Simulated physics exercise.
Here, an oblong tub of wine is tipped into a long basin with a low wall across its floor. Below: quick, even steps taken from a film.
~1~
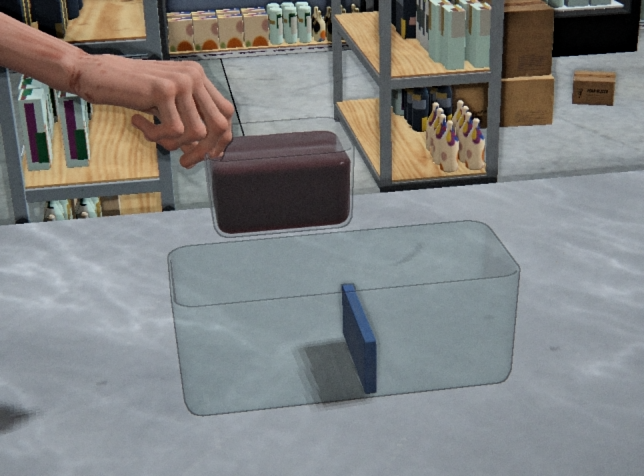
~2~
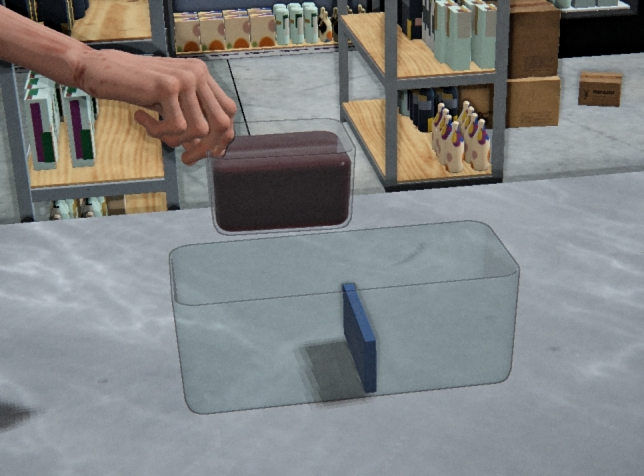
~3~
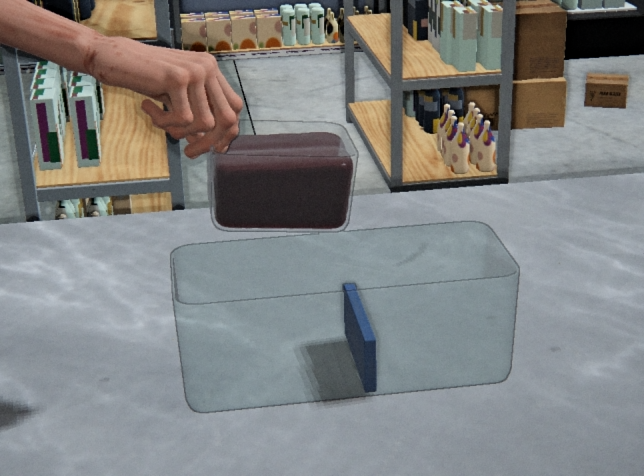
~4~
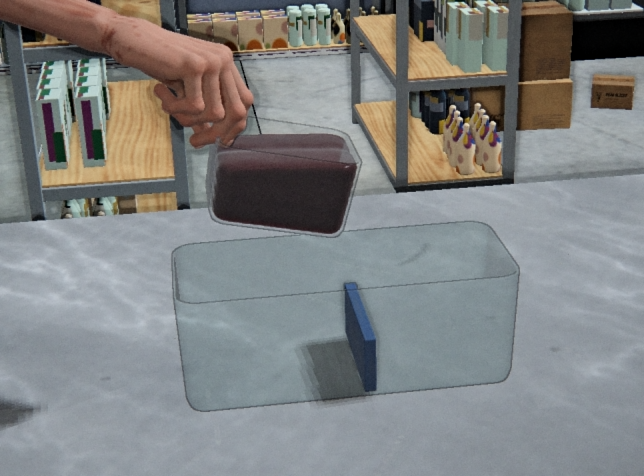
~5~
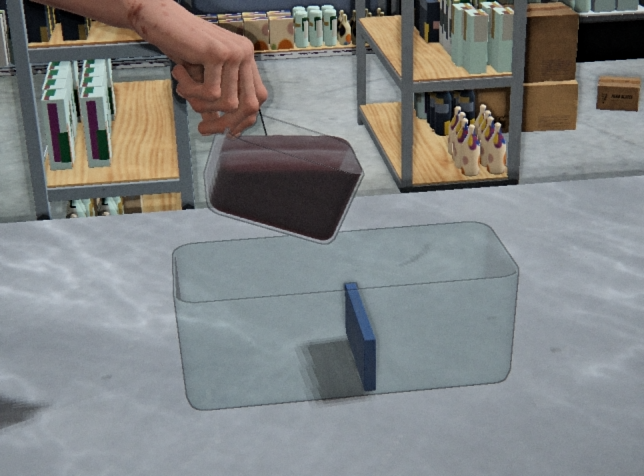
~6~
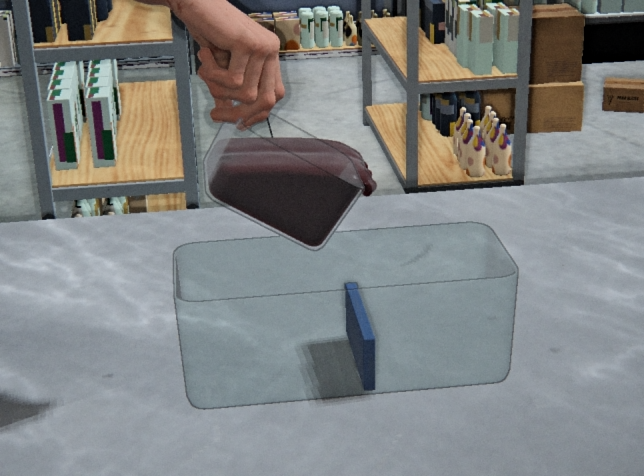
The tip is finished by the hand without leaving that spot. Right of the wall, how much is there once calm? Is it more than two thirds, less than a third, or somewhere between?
Tops two thirds.
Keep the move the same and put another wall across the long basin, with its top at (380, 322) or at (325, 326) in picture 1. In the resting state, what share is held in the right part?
Try one about 60 %, try two about 90 %.
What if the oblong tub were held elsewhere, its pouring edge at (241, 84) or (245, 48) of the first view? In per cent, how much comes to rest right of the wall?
First place gives some 5 %, second place some 25 %.
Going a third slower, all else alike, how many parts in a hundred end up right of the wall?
I'd say close to 80 per cent.
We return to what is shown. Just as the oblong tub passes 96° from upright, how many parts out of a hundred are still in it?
20 per cent, approximately.
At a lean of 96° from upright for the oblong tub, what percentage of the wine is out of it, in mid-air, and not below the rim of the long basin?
Roughly 25 percent.
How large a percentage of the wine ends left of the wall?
About 20 per cent.
A moment on, the tilt is 96° and 21 per cent is still to pour, 0 is left of the wall and 54 right of it.
Next, the tilt is 111° and 3 per cent is still to pour, 14 is left of the wall and 78 right of it.
Then the tilt is 111° and 0 per cent is still to pour, 19 is left of the wall and 79 right of it.
Later the tilt is 111° and 0 per cent is still to pour, 19 is left of the wall and 79 right of it.
Finally, 19 per cent lies left of the wall, 79 right of it and 2 outside.
